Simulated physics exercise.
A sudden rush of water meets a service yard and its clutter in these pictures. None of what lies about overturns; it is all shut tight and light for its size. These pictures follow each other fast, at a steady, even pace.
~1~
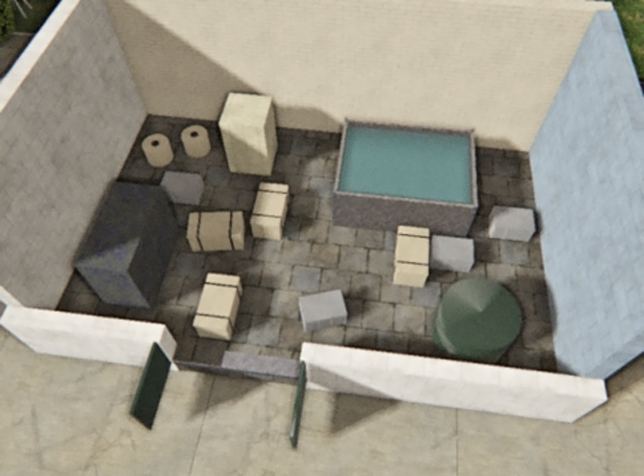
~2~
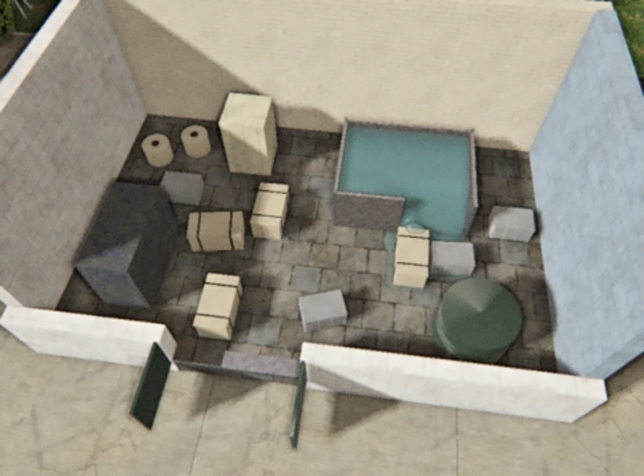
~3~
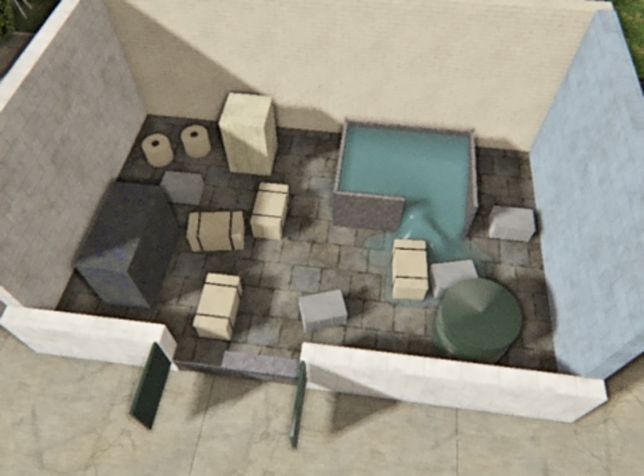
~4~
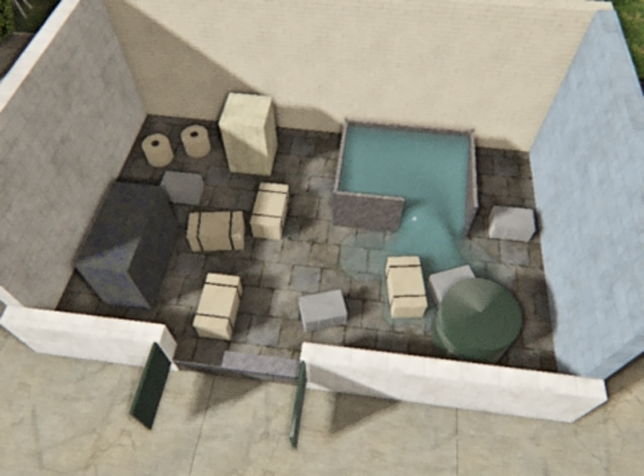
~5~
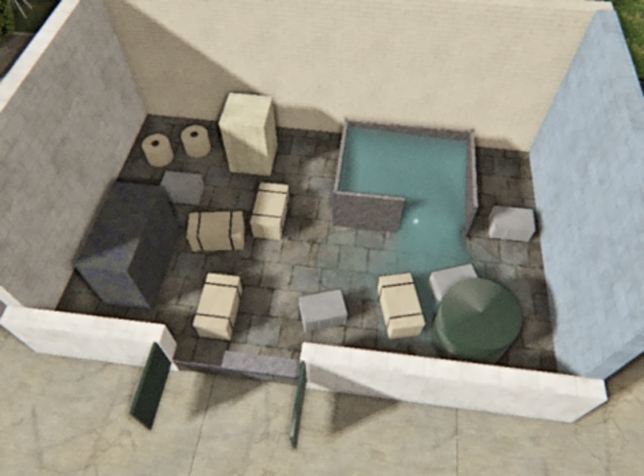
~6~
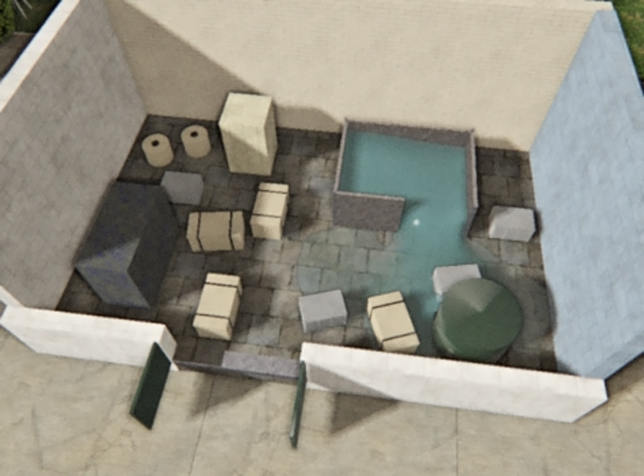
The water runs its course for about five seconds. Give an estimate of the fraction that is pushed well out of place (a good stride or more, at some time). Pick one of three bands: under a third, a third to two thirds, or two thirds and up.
A third to two thirds.
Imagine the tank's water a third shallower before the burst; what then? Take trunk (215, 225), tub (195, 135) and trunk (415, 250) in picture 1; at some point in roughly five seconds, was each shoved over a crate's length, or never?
In the order you named them: Stayed within the threshold, stayed within the threshold, went past the threshold.
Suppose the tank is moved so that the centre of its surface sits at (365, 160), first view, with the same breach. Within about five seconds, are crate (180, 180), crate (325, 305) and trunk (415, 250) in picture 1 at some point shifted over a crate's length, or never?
Well, the first one didn't get far, the second got driven a long way, and the third got driven a long way.
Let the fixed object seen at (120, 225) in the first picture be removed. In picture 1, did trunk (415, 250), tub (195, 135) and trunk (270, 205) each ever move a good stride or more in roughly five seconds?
First object was driven off; second object never went far; third object never went far.
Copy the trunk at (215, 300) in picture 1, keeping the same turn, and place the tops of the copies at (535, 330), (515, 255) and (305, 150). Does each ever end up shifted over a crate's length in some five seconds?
Per listing: Cleared out, cleared out, largely stays.
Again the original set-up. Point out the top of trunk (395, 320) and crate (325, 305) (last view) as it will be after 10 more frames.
Near (261, 300) and (203, 340).
A moment on, 2 of 10 are well off their spots; 1 afloat.
Next, 3 of 10 are well off their spots; 2 afloat.
Later, 5 of 10 are well off their spots; 3 afloat.
In the end, 6 of 10 are well off their spots, and 6 have been at some point; 4 afloat.
